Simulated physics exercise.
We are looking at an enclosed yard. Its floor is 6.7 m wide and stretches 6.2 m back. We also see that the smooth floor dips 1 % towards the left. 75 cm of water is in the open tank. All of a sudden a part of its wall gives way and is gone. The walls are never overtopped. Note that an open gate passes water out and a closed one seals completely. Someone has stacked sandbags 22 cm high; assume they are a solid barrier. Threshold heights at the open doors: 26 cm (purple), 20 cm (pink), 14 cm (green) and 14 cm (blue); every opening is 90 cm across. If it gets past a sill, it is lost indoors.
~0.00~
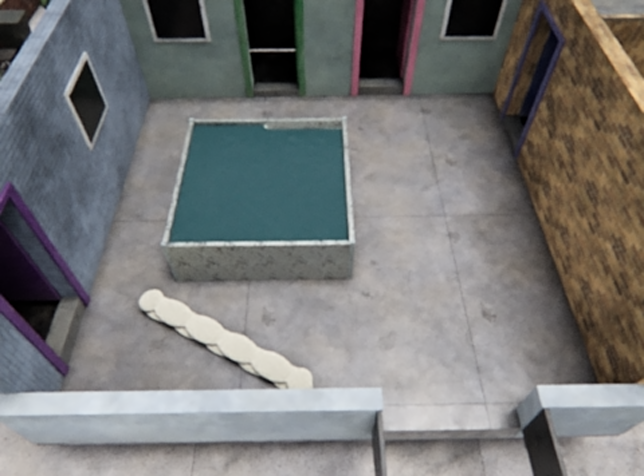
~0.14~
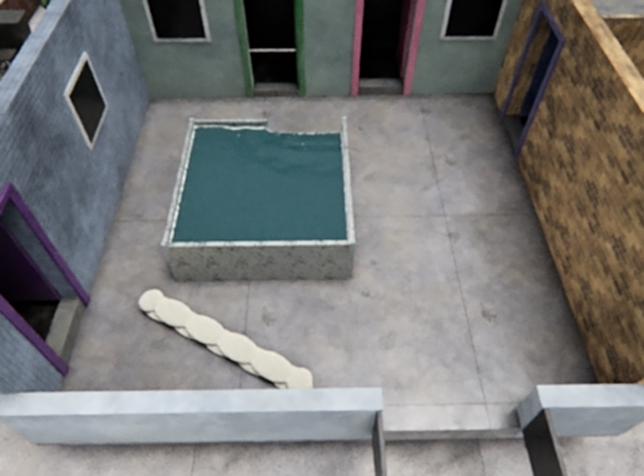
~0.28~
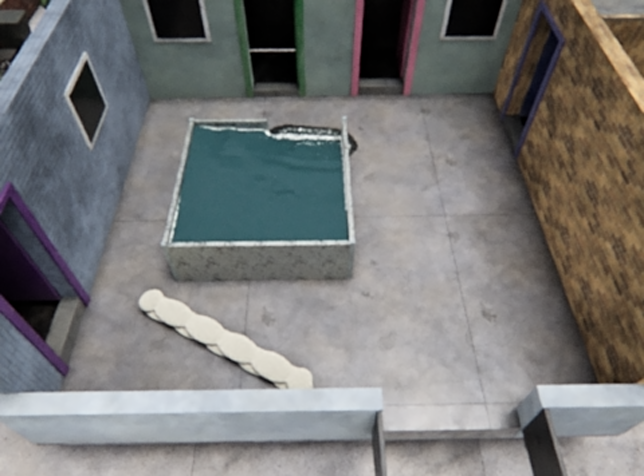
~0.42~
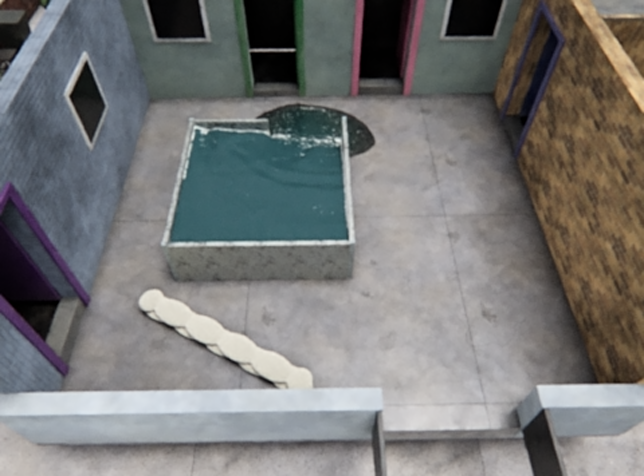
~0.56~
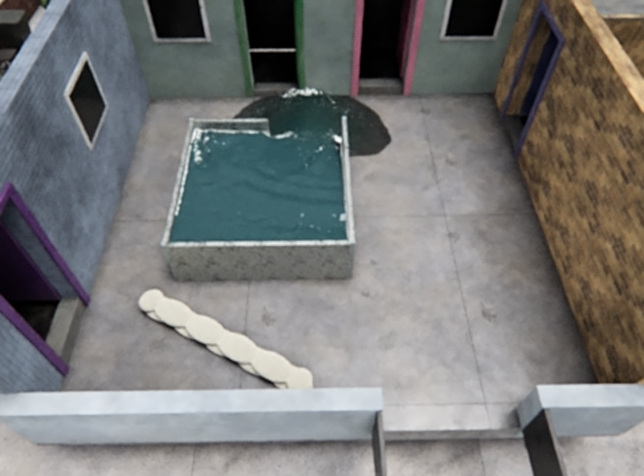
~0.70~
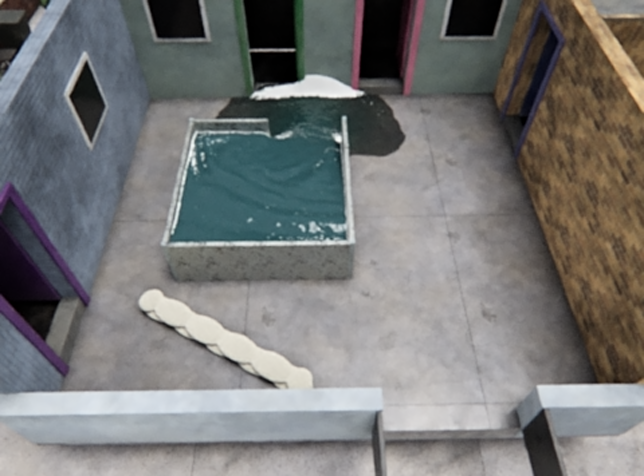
A walled tank of still, dark teal water stood in a grey enclosed yard, then water poured out over its far side and spread in a dark pool toward the green and pink doorways.
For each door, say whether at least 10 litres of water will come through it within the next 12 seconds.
Door by door: The purple door lets through less than 10 litres; the pink door lets through 10 litres or more; the green door lets through 10 litres or more; the blue door lets through 10 litres or more.
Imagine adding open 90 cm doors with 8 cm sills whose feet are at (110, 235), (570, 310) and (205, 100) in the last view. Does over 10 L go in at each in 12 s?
Note, doorways in listed order: Stays short, stays short, goes beyond.
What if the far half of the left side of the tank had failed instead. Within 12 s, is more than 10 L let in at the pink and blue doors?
At pink the amount is beneath the mark, while at blue it is higher than the mark.
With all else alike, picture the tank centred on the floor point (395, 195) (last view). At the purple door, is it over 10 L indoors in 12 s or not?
Well, purple ends up inside the mark.
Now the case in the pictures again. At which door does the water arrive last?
Looks like the purple door.
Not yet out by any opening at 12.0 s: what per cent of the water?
74 %.
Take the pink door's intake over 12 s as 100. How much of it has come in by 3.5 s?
Roughly 95%.
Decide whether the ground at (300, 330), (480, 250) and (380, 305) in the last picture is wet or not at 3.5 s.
Going in order, clear, then covered, then clear.
After 1.4 s water covers 20 % of the floor and is deepest (49 cm) near (317, 98); purple door not reached, pink door 28 cm at the sill, 1 L in, green door 36 cm at the sill, 75 L in, blue door not reached.
After 2.2 s water covers 25 % of the floor and is deepest (46 cm) near (317, 98); purple door not reached, pink door 29 cm at the sill, 29 L in, green door 37 cm at the sill, 211 L in, blue door 15 cm at the sill, 0 L in.
After 3.5 s water covers 50 % of the floor and is deepest (32 cm) near (485, 101); purple door not reached, pink door 21 cm at the sill, 56 L in, green door 27 cm at the sill, 364 L in, blue door 23 cm at the sill, 31 L in.
After 7.0 s water covers 95 % of the floor and is deepest (20 cm) near (58, 401); purple door 13 cm at the sill, 0 L in, pink door 11 cm at the sill, 59 L in, green door 17 cm at the sill, 480 L in, blue door 14 cm at the sill, 71 L in.
After 12.0 s water covers 95 % of the floor and is deepest (18 cm) near (53, 416); purple door 17 cm at the sill, 0 L in, pink door 7 cm at the sill, 59 L in, green door 9 cm at the sill, 488 L in, blue door 7 cm at the sill, 72 L in.
